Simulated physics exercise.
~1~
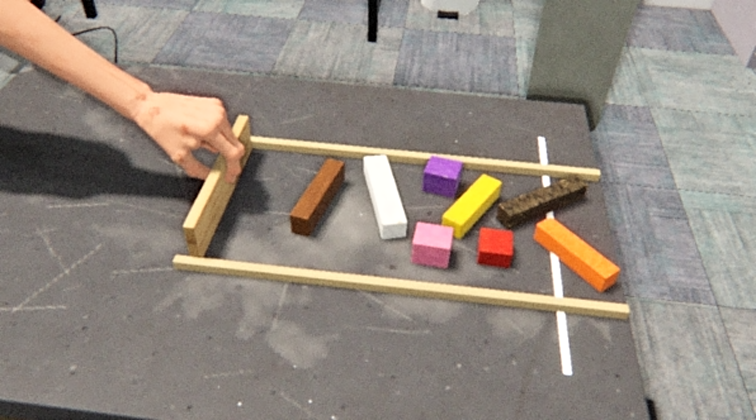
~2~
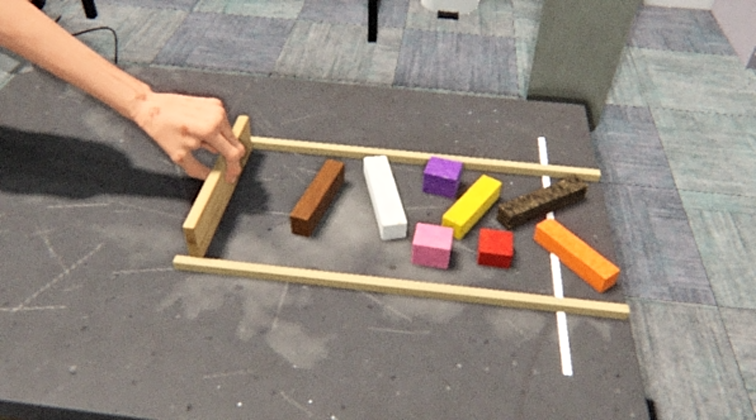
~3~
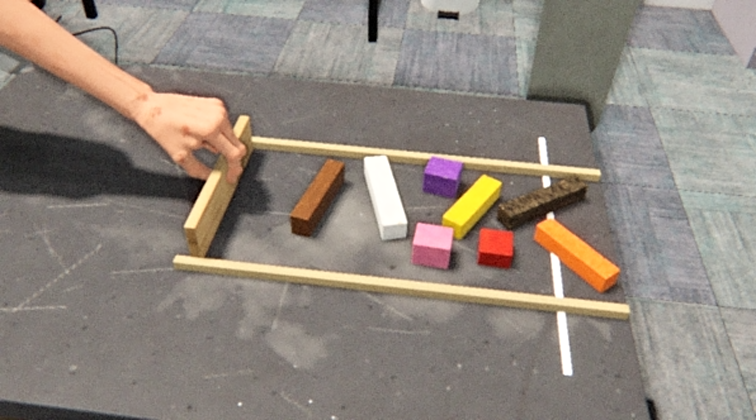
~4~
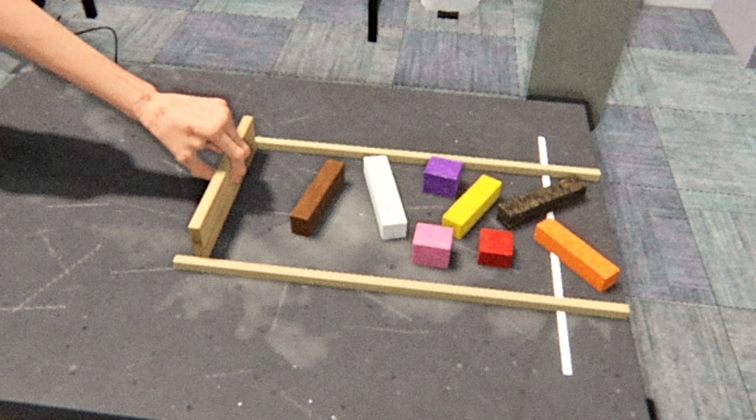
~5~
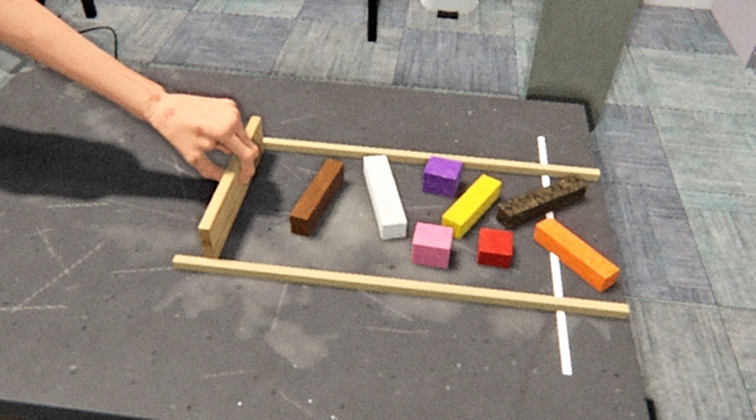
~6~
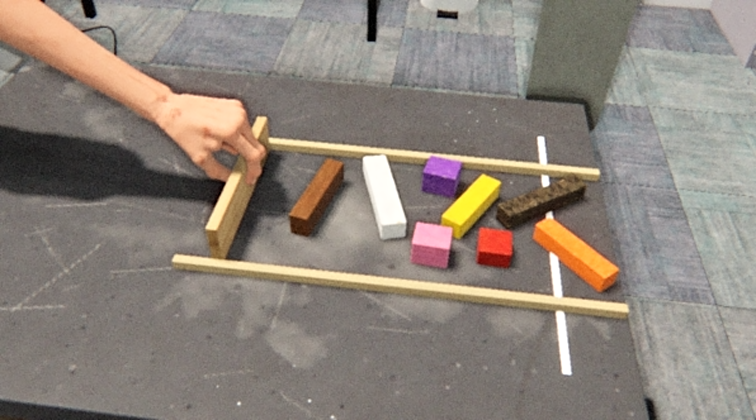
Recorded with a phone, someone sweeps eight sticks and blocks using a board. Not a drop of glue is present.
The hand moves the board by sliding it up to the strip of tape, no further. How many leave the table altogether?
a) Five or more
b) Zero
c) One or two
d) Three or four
Option d: Three or four.
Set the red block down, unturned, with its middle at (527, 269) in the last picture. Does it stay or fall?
In the end the red block hangs on.
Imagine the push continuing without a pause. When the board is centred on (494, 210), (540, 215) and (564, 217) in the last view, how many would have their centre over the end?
Respectively, 0, 3 and 5.
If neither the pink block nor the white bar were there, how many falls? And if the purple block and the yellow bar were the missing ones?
The first removal gives 2, the second gives 2.
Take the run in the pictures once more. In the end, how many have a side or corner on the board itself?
That number would be 2.
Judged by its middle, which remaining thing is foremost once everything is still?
That's the purple block.
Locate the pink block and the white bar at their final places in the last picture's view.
The pink block ends at (575, 274) and the white bar at (582, 214).
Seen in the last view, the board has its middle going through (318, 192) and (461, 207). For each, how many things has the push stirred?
Tally: 1; 8.
Soon after, none off yet; orange bar at rest near (574, 253); black bar at rest near (542, 202); red block at rest near (494, 248).
Then, none off yet; orange bar moved a little near (588, 260); black bar moved a little near (562, 207); red block moved a little near (513, 255).
At rest, the number that fall off is three or four; fallen, yellow bar, black bar and orange bar.
